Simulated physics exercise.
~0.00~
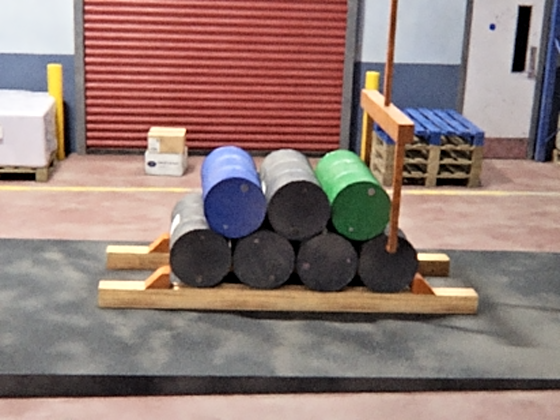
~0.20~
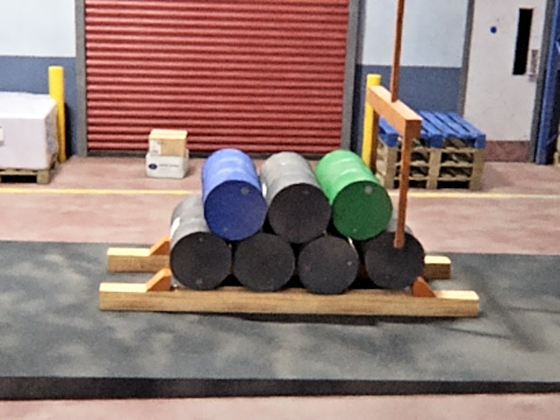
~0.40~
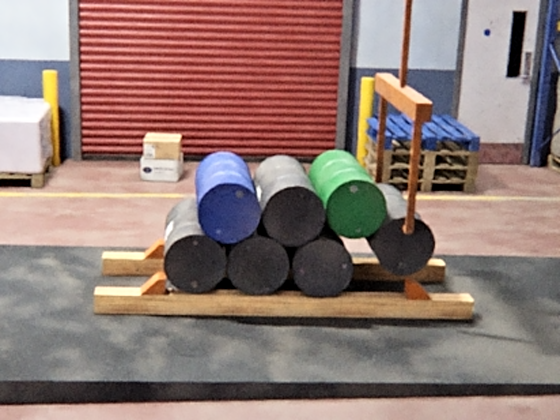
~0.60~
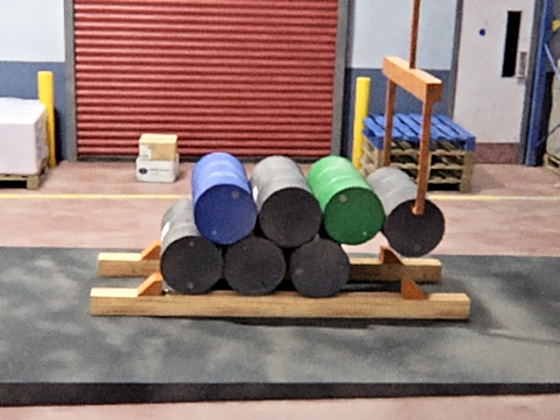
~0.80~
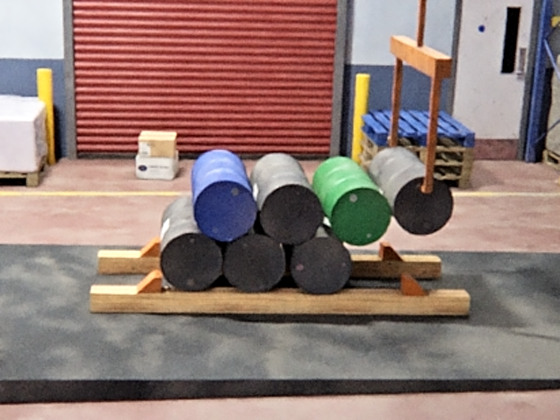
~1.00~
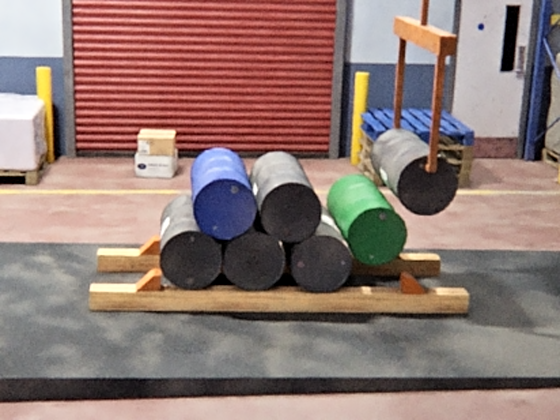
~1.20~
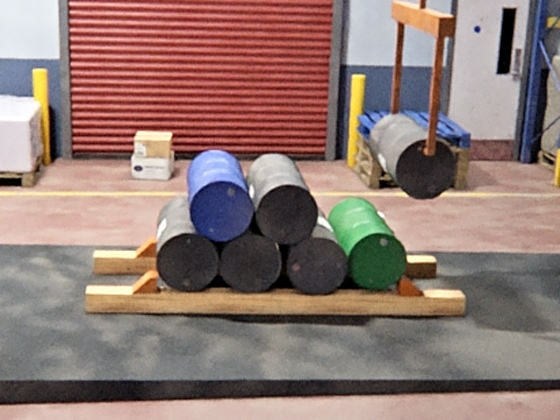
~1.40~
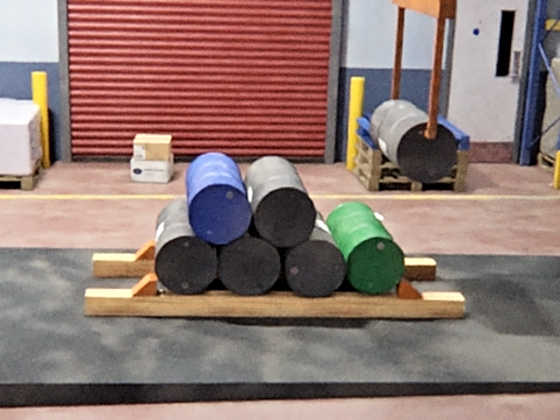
Warehouse floor with an orange beam lifting a drum off a stack's right end, the green one dropping into the gap.
